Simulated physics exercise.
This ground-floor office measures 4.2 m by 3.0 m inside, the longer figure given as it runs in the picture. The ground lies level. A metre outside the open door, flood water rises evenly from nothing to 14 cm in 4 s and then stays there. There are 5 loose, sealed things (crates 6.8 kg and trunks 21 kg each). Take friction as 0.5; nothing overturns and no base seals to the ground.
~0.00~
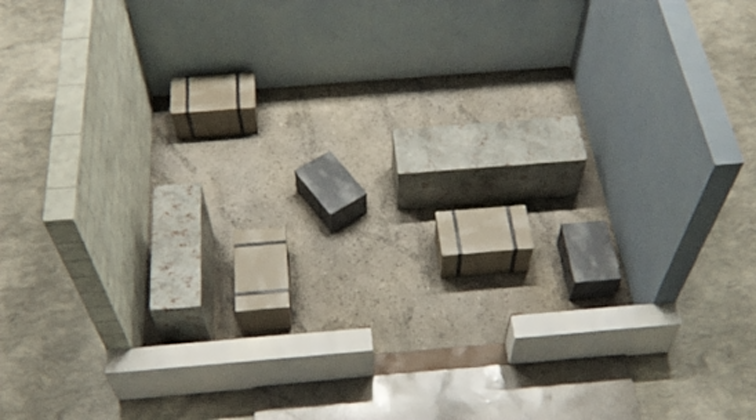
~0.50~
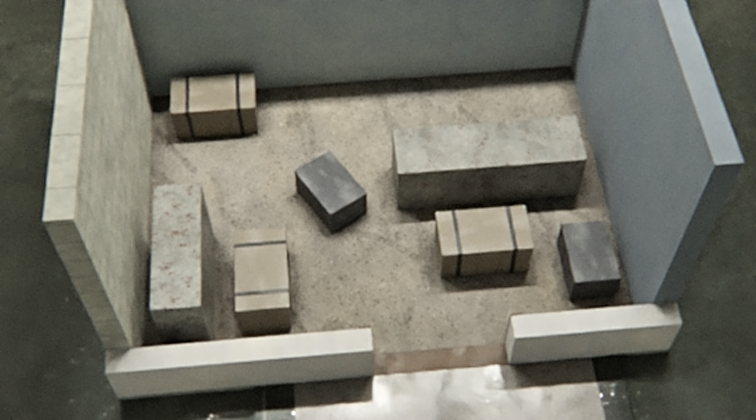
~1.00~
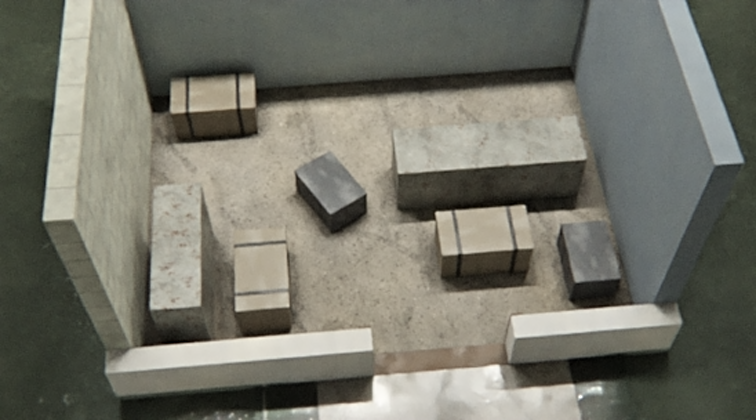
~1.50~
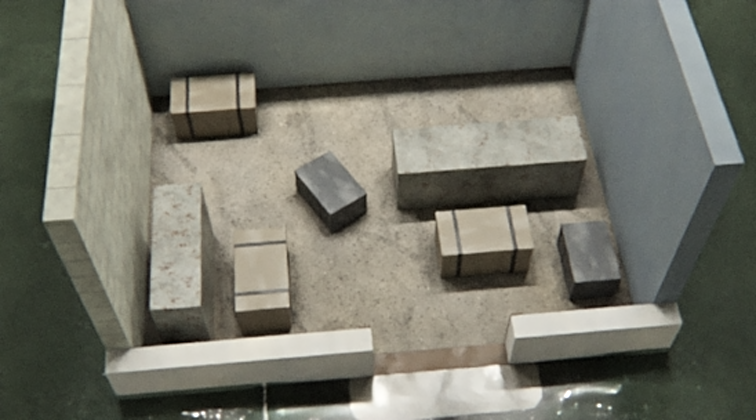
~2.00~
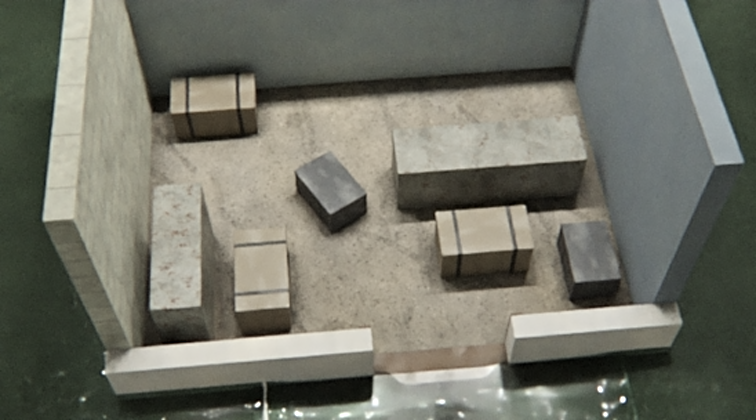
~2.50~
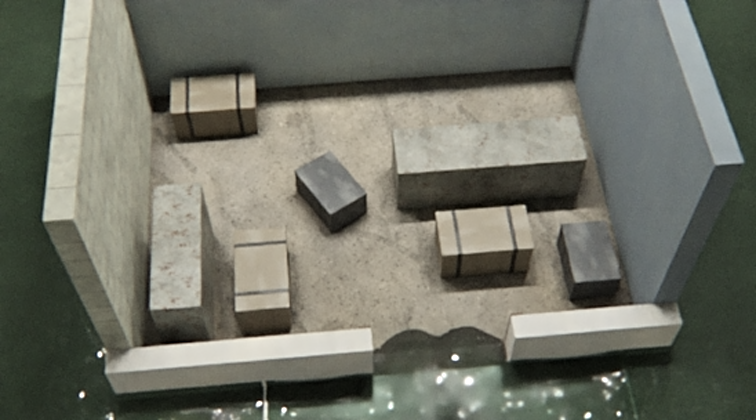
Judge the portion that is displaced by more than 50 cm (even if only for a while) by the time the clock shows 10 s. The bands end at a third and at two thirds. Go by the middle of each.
That comes to one to two thirds.
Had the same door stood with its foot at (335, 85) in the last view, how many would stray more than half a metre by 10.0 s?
In that case 1 of them.
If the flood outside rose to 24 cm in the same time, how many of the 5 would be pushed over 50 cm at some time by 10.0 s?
In that case 3 of them.
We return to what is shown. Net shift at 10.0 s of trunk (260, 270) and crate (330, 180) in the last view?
In that order: 0 cm, 80 cm.
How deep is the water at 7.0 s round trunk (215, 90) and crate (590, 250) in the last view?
About 3 and 7 cm.
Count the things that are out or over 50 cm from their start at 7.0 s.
1 of them.
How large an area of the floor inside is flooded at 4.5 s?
Some 3.0 m2.
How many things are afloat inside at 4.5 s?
0 of them.
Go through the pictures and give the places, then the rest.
In the first frame, a crate at (591, 251) rests on the ground; a crate at (330, 182), on the bottom; water covers 0.0 m2; 0 of 5 have shifted.
In the second frame, a crate at (591, 251) rests on the ground; a crate at (330, 182), on the bottom; 0.0 m2 under water; 0 of 5 have shifted.
In the third frame, a crate at (591, 251), on the bottom; a crate at (330, 182) rests on the ground; water covers 0.0 m2; 0 of 5 have shifted.
In the fourth frame, a crate at (591, 251) rests on the ground; a crate at (330, 182), on the bottom; 0.0 m2 under water; 0 of 5 have shifted.
In the fifth frame, a crate at (591, 251), on the bottom; a crate at (330, 182) rests on the ground; water covers 0.0 m2; 0 of 5 have shifted.
In the sixth frame, a crate at (591, 251), on the bottom; a crate at (330, 182), on the bottom; water covers 0.1 m2; 0 of 5 have shifted.
After 3.5 s 0 of 5 are over 50 cm from their spots; 0 afloat.
After 4.5 s 0 of 5 are over 50 cm from their spots; 0 afloat.
After 7.0 s 1 of 5 are over 50 cm from their spots; 2 afloat.
After 10.0 s 3 of 5 are over 50 cm from their spots, and 3 have been at some point; 4 afloat.
